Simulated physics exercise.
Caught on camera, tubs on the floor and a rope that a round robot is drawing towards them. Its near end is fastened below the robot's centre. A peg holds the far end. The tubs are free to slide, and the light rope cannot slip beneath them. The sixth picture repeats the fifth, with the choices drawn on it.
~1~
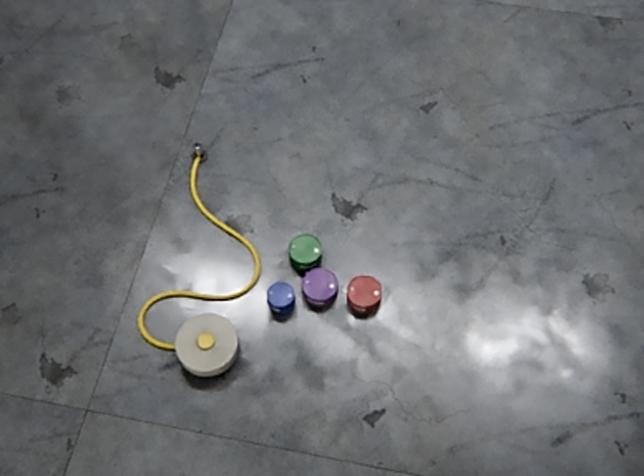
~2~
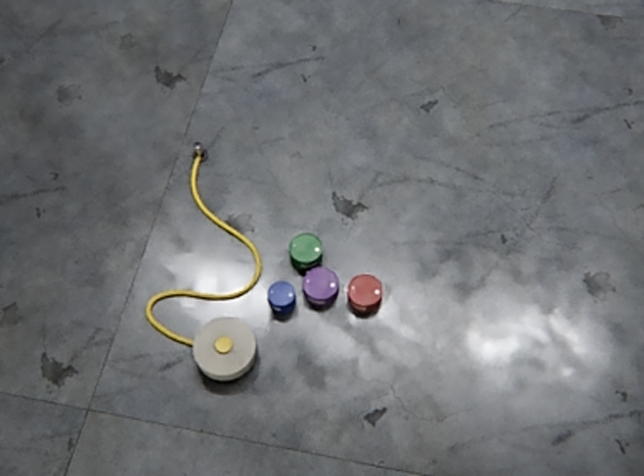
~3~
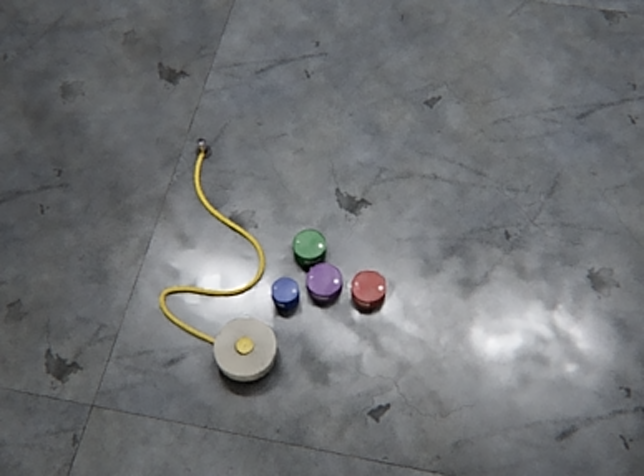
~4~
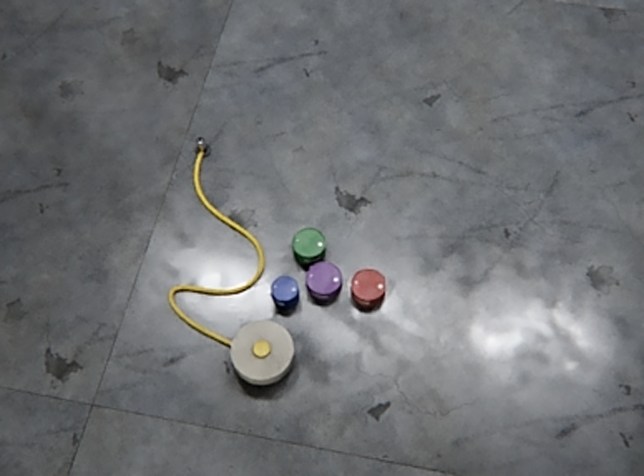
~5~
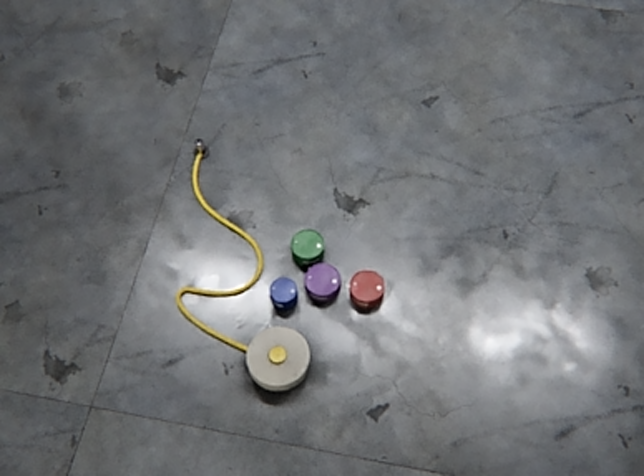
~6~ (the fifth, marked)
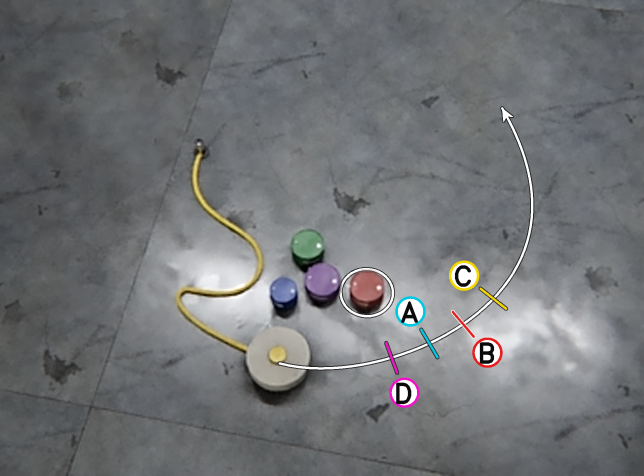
On a grey, marked floor, a round pale robot slid slowly to the right and slightly downward, pulling the near end of a curvy yellow rope below four small coloured tubs that stayed put.
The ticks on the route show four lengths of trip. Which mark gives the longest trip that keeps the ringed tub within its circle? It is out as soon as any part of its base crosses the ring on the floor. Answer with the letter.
Mark C.
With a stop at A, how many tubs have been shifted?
By then, none.
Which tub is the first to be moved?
Blue.
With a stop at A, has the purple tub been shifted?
No.
On the marked copy, A at (429, 343); B at (463, 324); C at (493, 299); D at (392, 358); the ring at (367, 292); the route from (279, 363) via (504, 287) to (502, 108).
Following C. Soon after the start, robot (364, 360); red tub (367, 289).
Later, robot (441, 334); red tub (367, 289).
In the end, robot (495, 294); red tub (367, 288); blue tub (296, 271); the red tub is still in its ring.
As for the rest, A is safe but short; B is safe but short; D is safe but short.
